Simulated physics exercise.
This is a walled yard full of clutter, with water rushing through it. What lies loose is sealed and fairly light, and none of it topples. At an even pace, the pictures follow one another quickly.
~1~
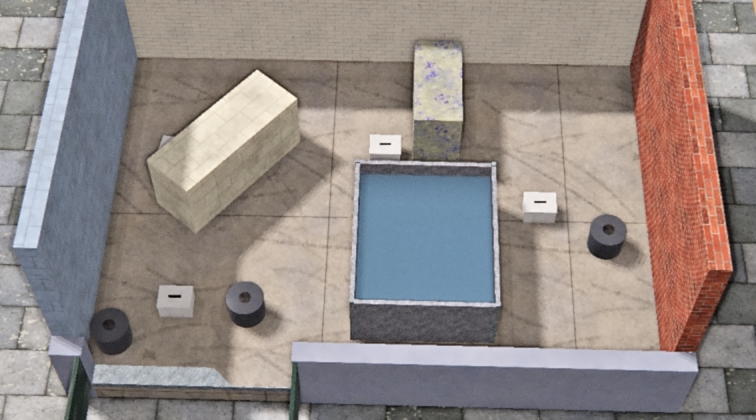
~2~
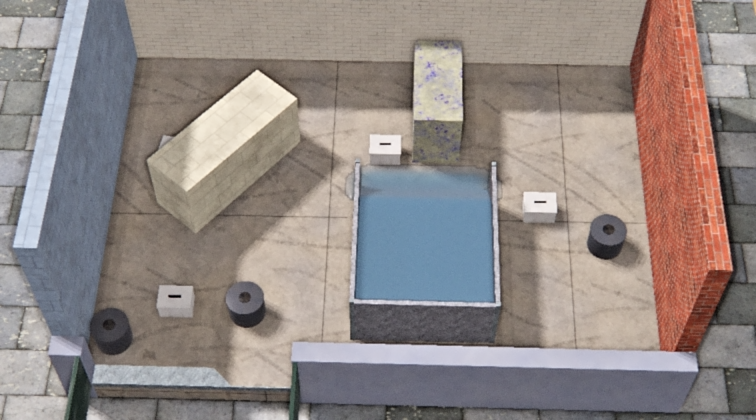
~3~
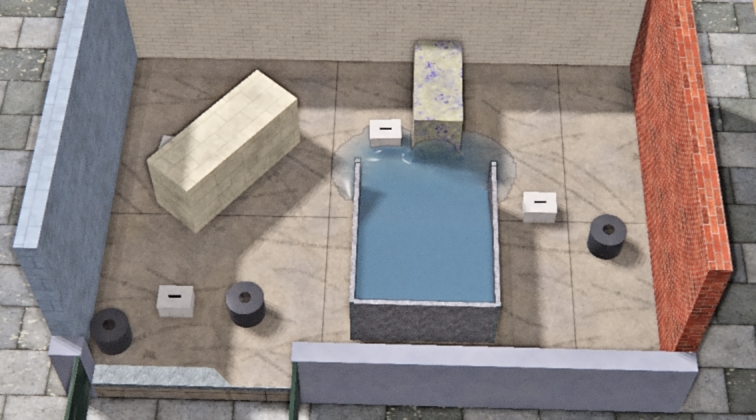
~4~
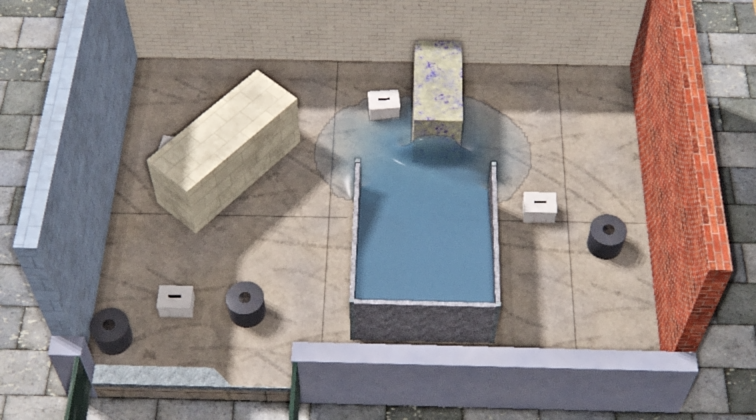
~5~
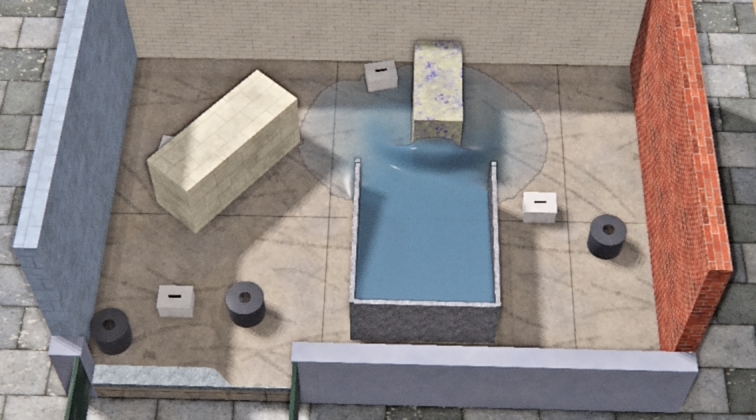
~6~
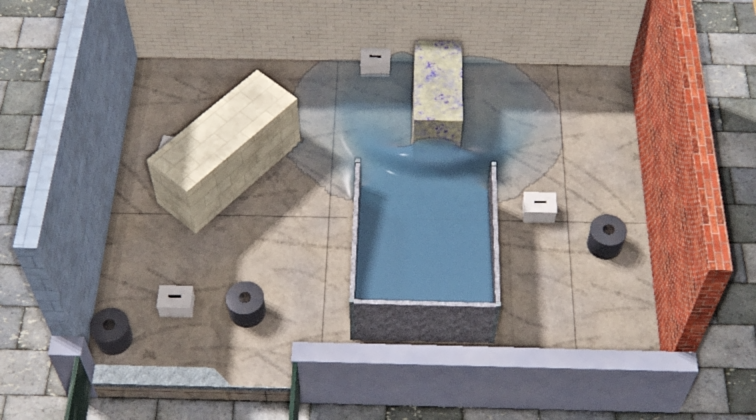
A blue-filled, grey-walled tank stands in a walled yard seen from above by a still camera, with a red brick wall on the right. Around it on tan paving are a long beige block, a speckled block, small pale boxes with dark slots, and dark round drums. The tank's back wall vanishes, water spreads out around the speckled block, and one pale box slides toward the back wall while the others stay put.
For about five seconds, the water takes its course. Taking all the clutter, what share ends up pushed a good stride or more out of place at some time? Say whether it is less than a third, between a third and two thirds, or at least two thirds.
The share moved far is two thirds and up.
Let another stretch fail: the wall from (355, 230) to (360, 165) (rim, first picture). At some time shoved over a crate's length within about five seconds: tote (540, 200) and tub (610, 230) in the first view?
Well, the pair come out as did not travel far and did not travel far.
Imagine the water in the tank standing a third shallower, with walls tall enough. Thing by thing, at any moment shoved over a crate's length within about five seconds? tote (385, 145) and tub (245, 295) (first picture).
Taking them in order, went the full length and then didn't get there.
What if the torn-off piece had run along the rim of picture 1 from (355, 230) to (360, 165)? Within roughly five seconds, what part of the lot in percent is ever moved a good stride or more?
By my reckoning, around 60 percent.
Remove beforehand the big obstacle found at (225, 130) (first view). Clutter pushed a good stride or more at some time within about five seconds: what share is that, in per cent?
Roughly 90 in a hundred.
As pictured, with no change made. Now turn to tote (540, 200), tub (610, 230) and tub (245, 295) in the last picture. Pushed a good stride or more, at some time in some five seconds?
Outcome, each in turn - passed the mark / passed the mark / never cleared it.
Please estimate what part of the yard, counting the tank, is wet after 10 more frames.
I'd call it close to 55 per cent.
A moment on, 1 of 7 are well off their spots; 1 afloat.
Next, 1 of 7 are well off their spots; 1 afloat.
Later, 1 of 7 are well off their spots; 1 afloat.
In the end, 5 of 7 are well off their spots, and 5 have been at some point; 4 afloat.
